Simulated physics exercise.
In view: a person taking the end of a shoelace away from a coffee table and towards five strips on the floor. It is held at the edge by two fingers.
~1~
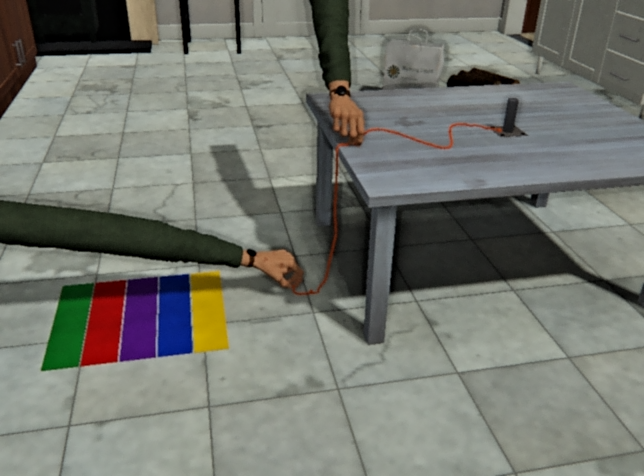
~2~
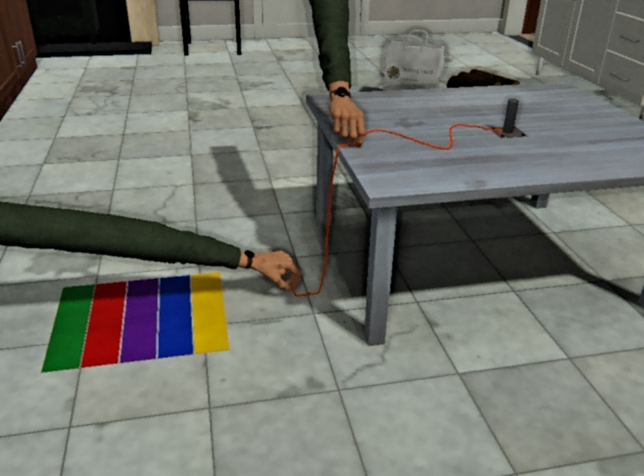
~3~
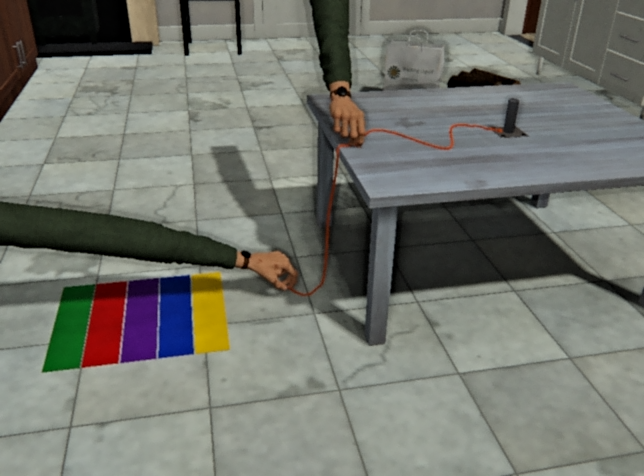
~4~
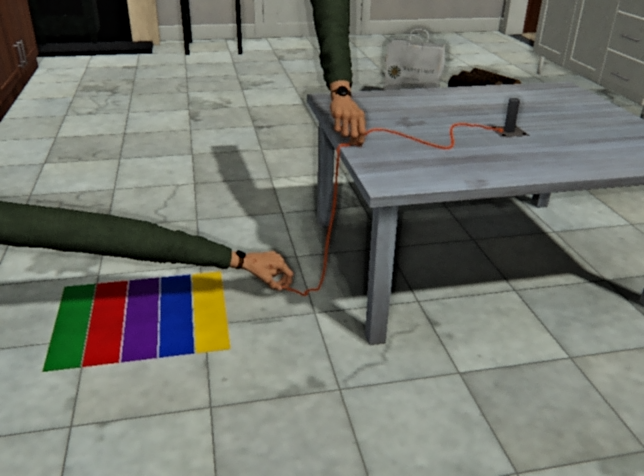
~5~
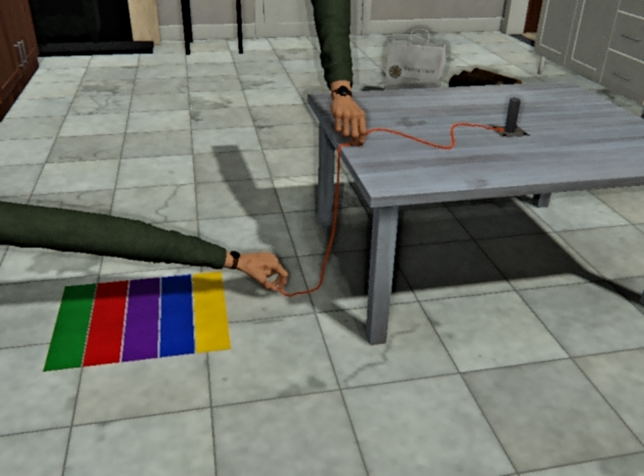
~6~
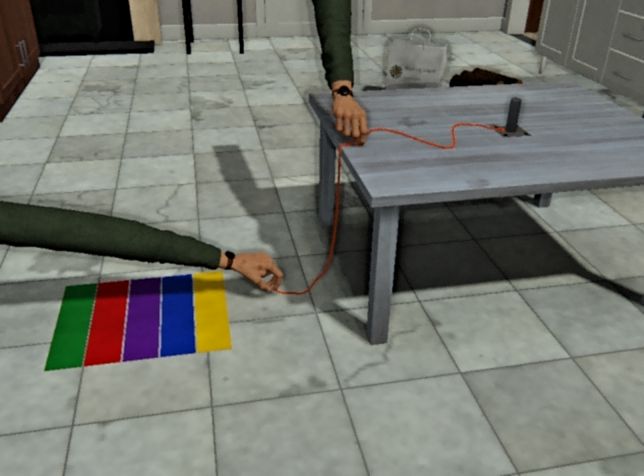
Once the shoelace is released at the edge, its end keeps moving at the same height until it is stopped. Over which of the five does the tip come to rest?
Over the green one.
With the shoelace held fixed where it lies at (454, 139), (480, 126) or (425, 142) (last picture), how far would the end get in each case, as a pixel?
First try (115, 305), second try (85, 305), third try (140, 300).
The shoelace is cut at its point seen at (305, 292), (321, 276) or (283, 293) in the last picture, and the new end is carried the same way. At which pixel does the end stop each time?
About (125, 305), then (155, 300), then (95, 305).
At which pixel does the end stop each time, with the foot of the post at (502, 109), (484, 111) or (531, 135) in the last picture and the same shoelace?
In that order: (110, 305), (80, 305) and (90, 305).
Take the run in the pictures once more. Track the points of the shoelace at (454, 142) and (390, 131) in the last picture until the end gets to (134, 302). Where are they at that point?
Positions: (412, 139) for the first, (337, 164) for the second.
A little later, end near (134, 302); over purple.
Next, end near (95, 306); over red.
When it is tight, end near (71, 308); over green. It gets as far as the green strip.
